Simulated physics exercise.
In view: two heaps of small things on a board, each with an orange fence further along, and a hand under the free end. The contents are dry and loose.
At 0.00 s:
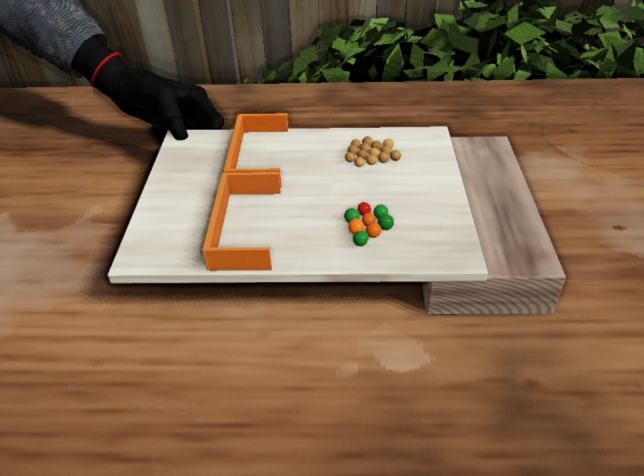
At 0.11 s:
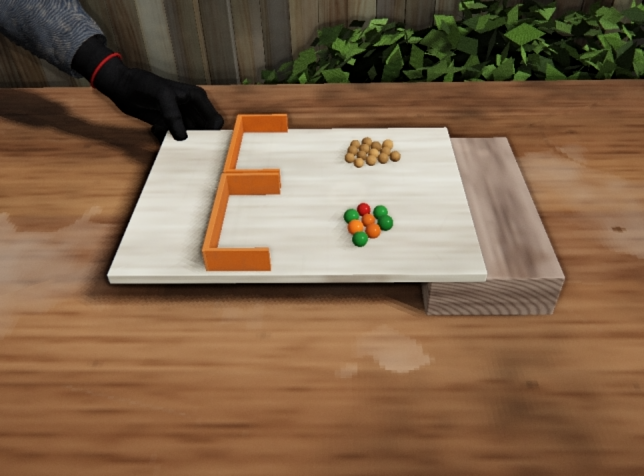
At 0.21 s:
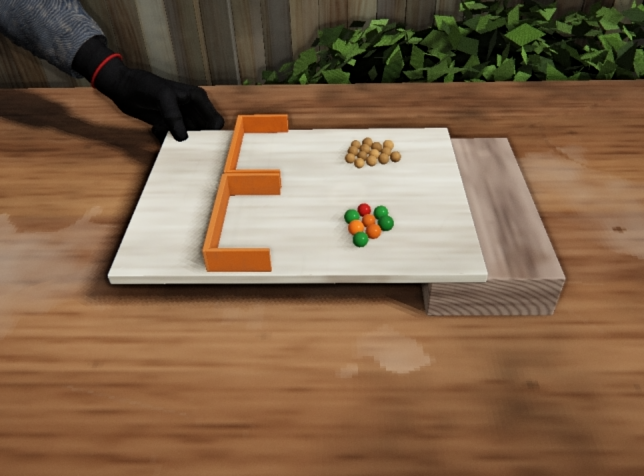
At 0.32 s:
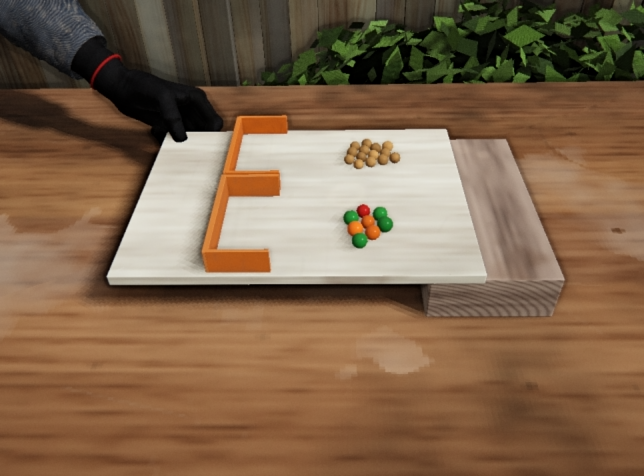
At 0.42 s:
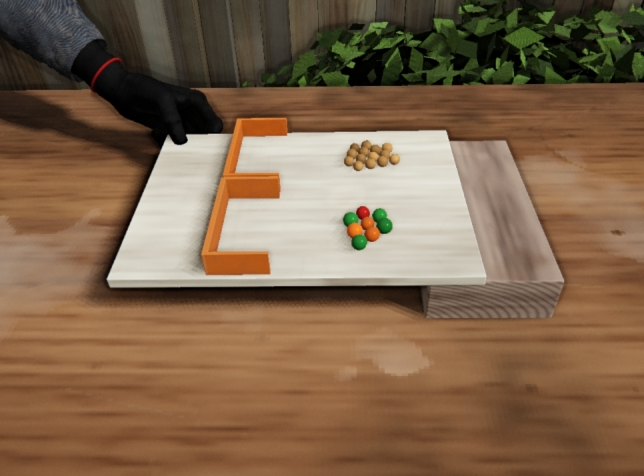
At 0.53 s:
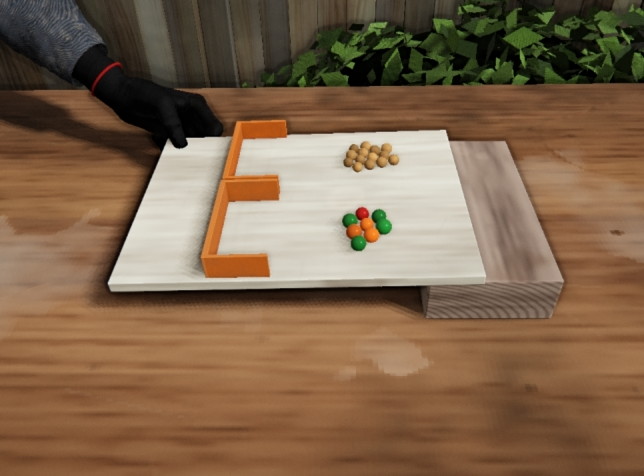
A black-gloved hand held the left end of a pale board resting on a wooden block, barely lowering it, while the colorful marbles and tan beads stayed in their heaps beside the orange fences.
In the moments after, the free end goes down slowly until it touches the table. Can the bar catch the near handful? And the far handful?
Here the near handful halts at the strip, and the far handful halts at the strip.
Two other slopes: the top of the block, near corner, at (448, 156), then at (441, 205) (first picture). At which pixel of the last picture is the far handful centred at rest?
At about (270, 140), and at (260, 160).
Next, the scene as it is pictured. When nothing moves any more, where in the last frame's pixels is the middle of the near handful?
At about (230, 261).
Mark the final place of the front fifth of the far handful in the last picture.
At about (244, 188).
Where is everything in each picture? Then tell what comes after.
In the first picture, held end of the board at (122, 272), level; block at (471, 215), low, a small part of the board's length; near handful at (369, 220), a few glass marbles; far handful at (374, 153), a few round wooden beads; near bar at (218, 219), taller than the pieces; far bar at (235, 149), taller than the pieces.
In the second picture, held end of the board at (121, 273), level; far handful at (374, 154).
In the third picture, held end of the board at (122, 273), level; near handful at (369, 221).
In the fourth picture, held end of the board at (121, 274), level; far handful at (373, 155).
In the fifth picture, held end of the board at (121, 277), level; near handful at (367, 224).
In the sixth picture, held end of the board at (122, 281), down by 1°; block at (470, 220); near handful at (367, 225), not moving; far handful at (372, 158), not moving; near bar at (216, 226); far bar at (234, 156).
After 0.90 s, board sloping at 8°; near handful on its way down; far handful on its way down.
After 1.22 s, board resting at 10°; near handful has reached its bar; far handful on its way down.
After 1.50 s, board resting at 10°; near handful has reached its bar; far handful has reached its bar.
At rest (2.1 s), board resting at 10°; near handful gathered behind its bar; far handful gathered behind its bar.
